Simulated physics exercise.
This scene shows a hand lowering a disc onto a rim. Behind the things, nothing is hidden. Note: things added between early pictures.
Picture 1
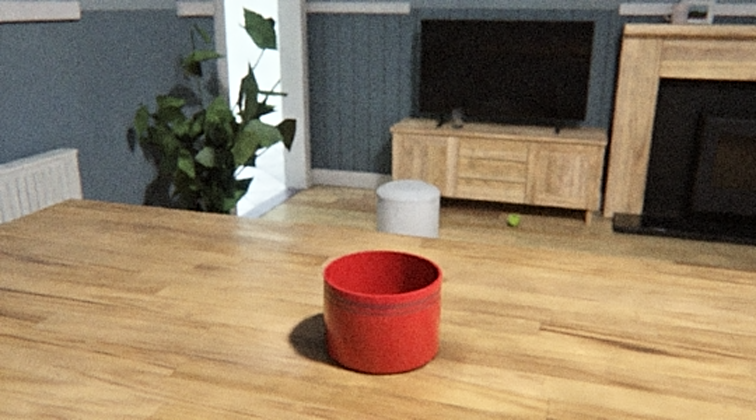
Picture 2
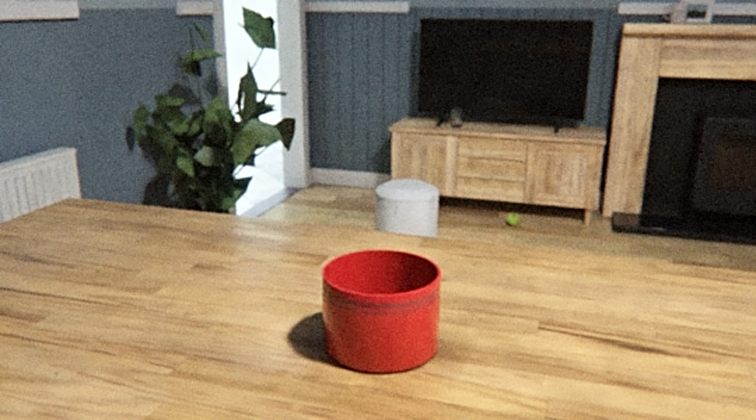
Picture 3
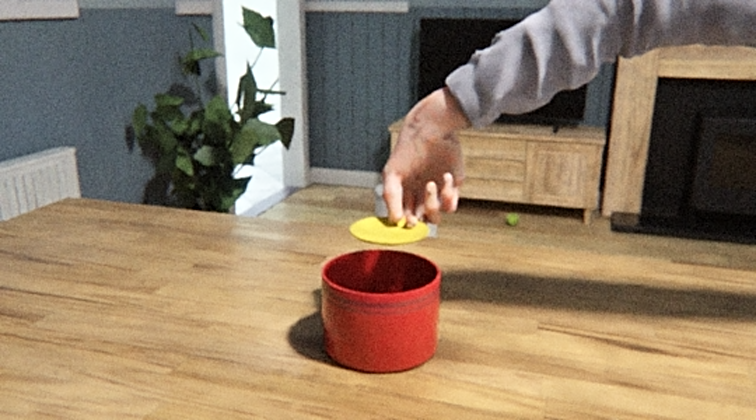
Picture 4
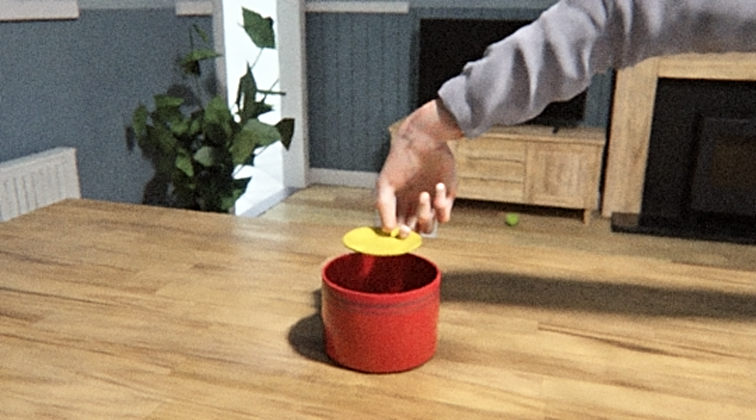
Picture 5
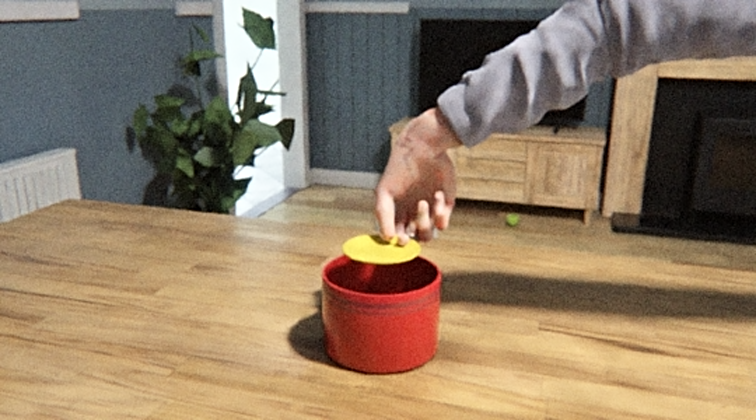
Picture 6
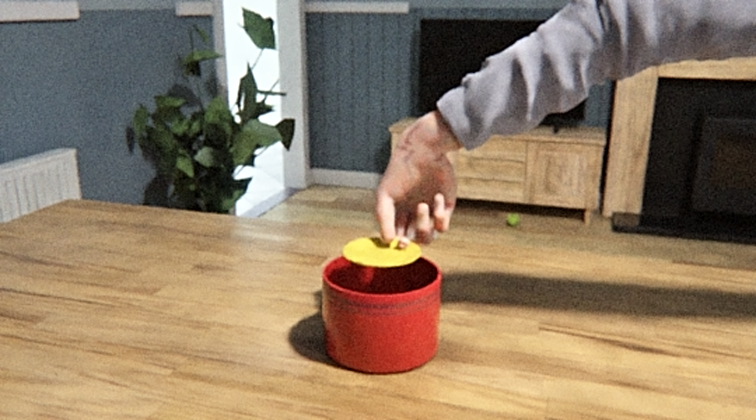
On a wooden table, a hand lowers a yellow disc onto a red container.
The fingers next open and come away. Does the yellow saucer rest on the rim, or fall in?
What happens is that the yellow saucer tumbles through.
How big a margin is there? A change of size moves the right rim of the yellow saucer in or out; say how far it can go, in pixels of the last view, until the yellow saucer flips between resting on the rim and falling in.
Roughly 20 pixels right.
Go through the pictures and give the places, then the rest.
The first picture shows jug (382, 309).
The second picture shows jug (381, 308).
The third picture shows still on the way; yellow saucer (389, 233); jug (381, 307).
The fourth picture shows still on the way; yellow saucer (383, 244); jug (381, 308).
The fifth picture shows still on the way; yellow saucer (381, 251); jug (381, 308).
The sixth picture shows in place, still held; yellow saucer (382, 254); jug (381, 308).
Then, 0.14 s past the last view, yellow saucer travelled a little near (381, 292).
Then, 0.20 s past the last view, yellow saucer come down near (381, 338).
Finally, the yellow saucer falls in, near (381, 337).
